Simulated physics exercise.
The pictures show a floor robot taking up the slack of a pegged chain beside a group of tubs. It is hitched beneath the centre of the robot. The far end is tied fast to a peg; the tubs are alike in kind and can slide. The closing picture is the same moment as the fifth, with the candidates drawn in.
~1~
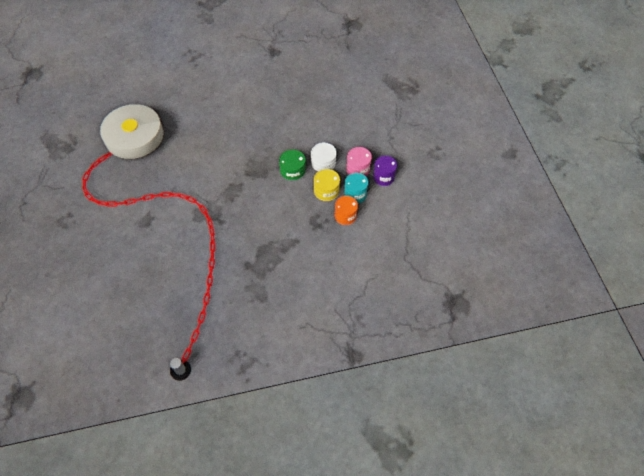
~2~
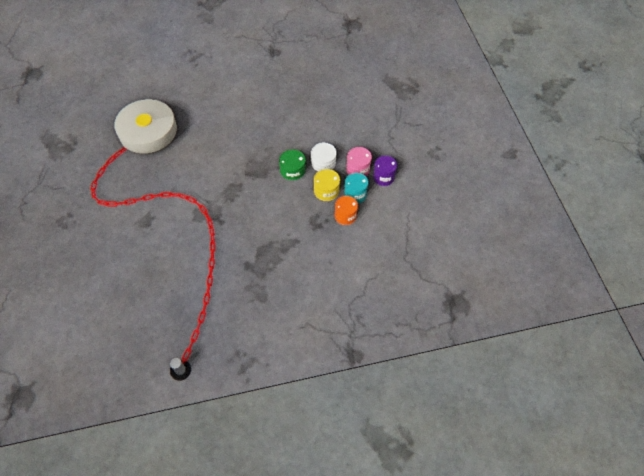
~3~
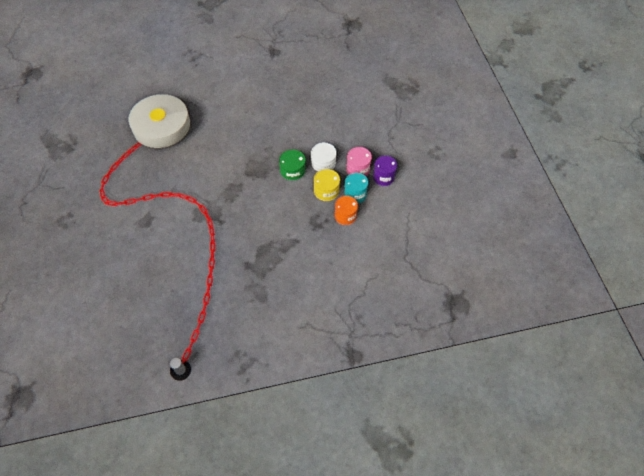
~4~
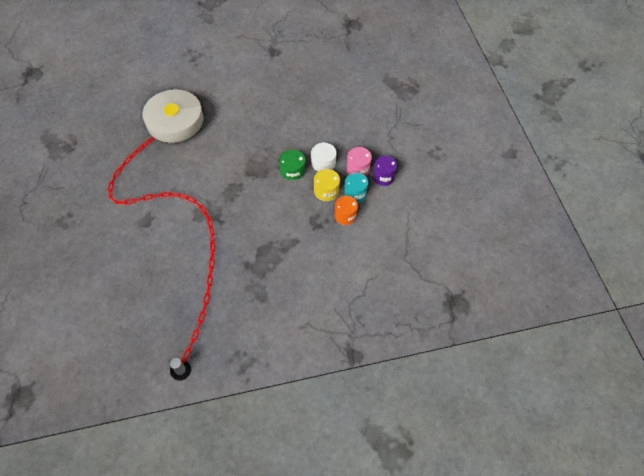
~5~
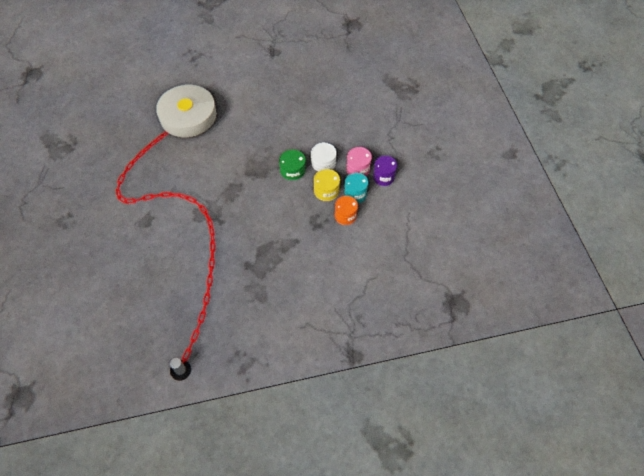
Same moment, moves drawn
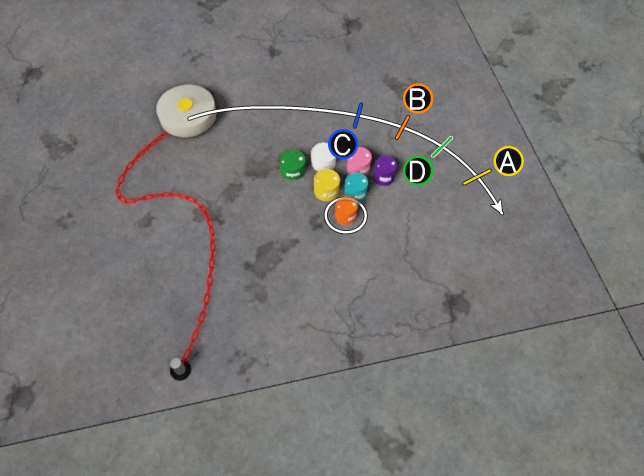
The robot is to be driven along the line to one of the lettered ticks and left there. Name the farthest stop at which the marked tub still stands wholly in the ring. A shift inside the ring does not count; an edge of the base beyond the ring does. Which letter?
All is well up to D.
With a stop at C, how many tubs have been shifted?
The count is none.
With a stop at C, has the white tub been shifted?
No.
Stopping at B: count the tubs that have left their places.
The count is none.
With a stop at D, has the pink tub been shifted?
No.
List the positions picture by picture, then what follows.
The first frame shows peg (178, 367); pink tub (359, 163); white tub (324, 158).
The second frame shows robot (147, 127); yellow tub (327, 185).
The third frame shows robot (160, 122); turquoise tub (356, 188).
The fourth frame shows robot (174, 117); green tub (292, 165).
The fifth frame shows robot (187, 112); pink tub (359, 163); white tub (324, 158); yellow tub (327, 185).
On the marked copy, A at (477, 177); B at (403, 127); C at (358, 115); D at (442, 147); the ring at (346, 215); the route from (189, 119) via (362, 116) to (502, 214).
Taking D. A third of the way, robot (280, 101); orange tub (346, 211).
Two thirds of the way, robot (370, 111); orange tub (346, 211).
When it is over, robot (444, 140); white tub (334, 169); yellow tub (331, 189); orange tub (346, 211); green tub (310, 176); the orange tub is still in its ring.
As for the rest, A drags the ringed tub to (361, 230); B is safe but short; C is safe but short.
